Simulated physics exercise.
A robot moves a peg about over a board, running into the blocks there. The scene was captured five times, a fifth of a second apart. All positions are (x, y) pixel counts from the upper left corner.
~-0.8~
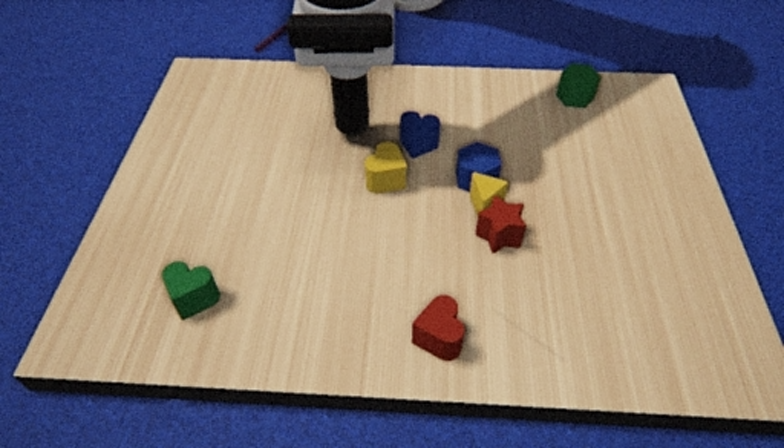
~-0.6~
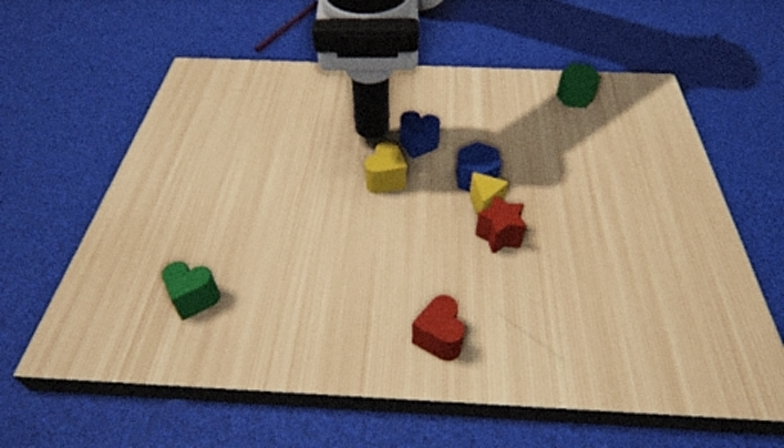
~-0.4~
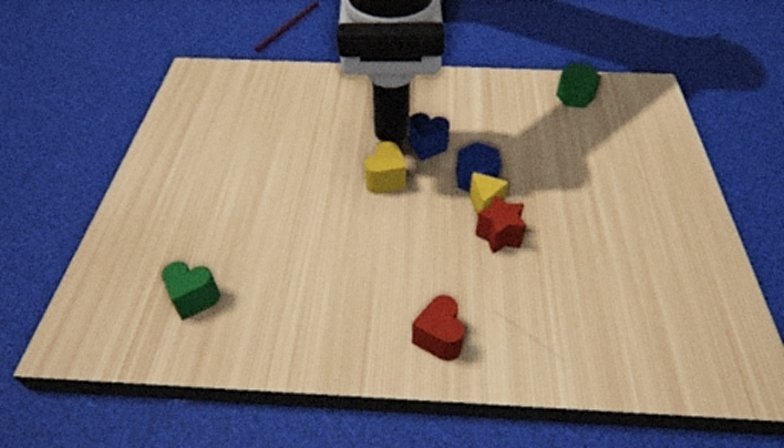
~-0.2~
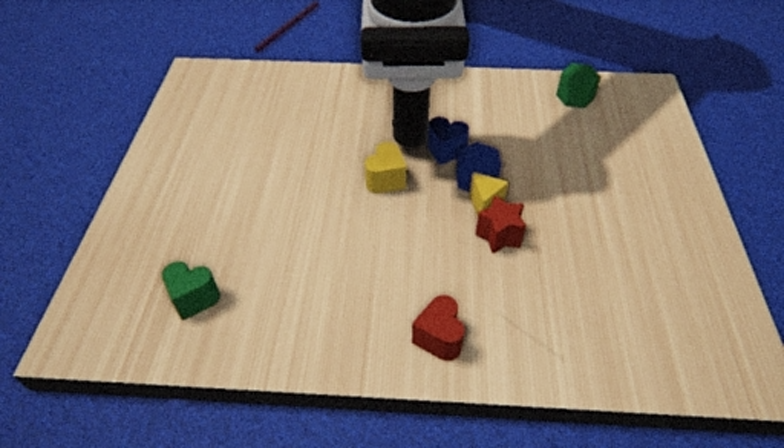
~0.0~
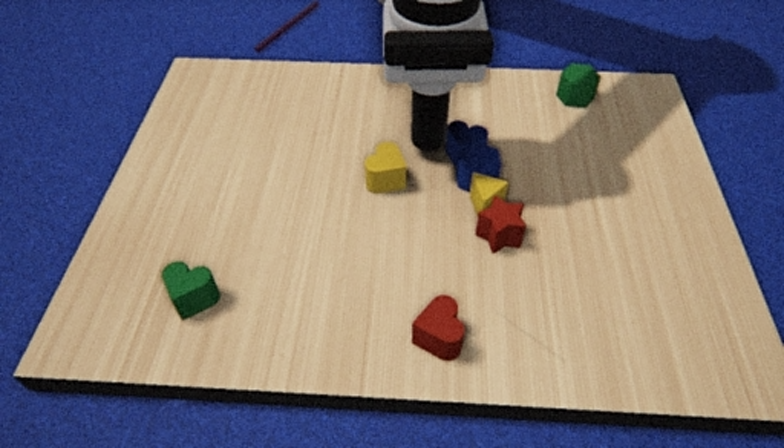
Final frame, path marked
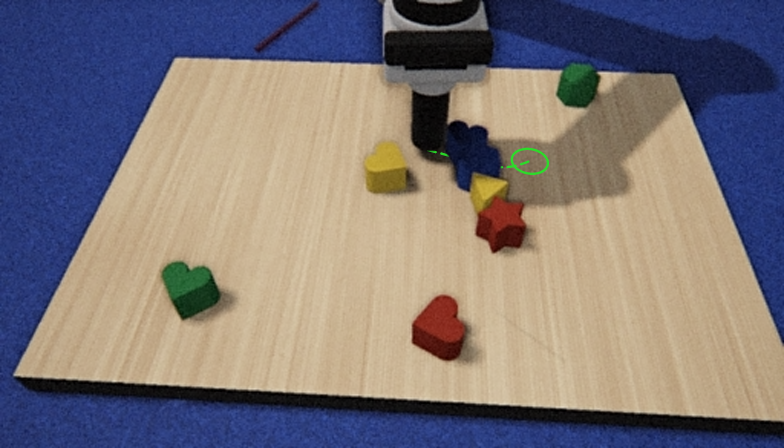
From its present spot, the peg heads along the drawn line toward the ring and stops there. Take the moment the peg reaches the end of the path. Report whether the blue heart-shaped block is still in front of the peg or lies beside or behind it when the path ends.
I'm fairly sure the blue heart-shaped block rides along ahead of the peg to the very end.
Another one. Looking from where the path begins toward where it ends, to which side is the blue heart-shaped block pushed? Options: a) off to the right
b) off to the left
b (off to the left)
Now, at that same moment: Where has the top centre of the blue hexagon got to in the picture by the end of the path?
The blue hexagon ends near (515, 173).
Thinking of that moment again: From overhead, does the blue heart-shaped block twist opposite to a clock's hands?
My answer is yes.
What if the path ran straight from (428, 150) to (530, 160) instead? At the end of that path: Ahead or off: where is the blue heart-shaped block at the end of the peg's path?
At the end of the path, the peg is still pushing the blue heart-shaped block ahead of it.
The drawn path runs from (428, 150) through (462, 159) and (497, 167) to (530, 161).
What follows on the original path. One third of the way, peg at (463, 149); blue heart-shaped block at (497, 130); blue hexagon at (487, 160), turned 15° clockwise.
Two thirds of the way, peg at (499, 157); blue heart-shaped block at (525, 129), turned 25° anticlockwise; blue hexagon at (514, 173), turned 45° clockwise; yellow triangular piece at (486, 190).
At the end, peg at (532, 151); yellow heart-shaped block not moved; blue heart-shaped block at (550, 119), turned 45° anticlockwise; blue hexagon at (515, 173), turned 50° clockwise; yellow triangular piece at (486, 190).
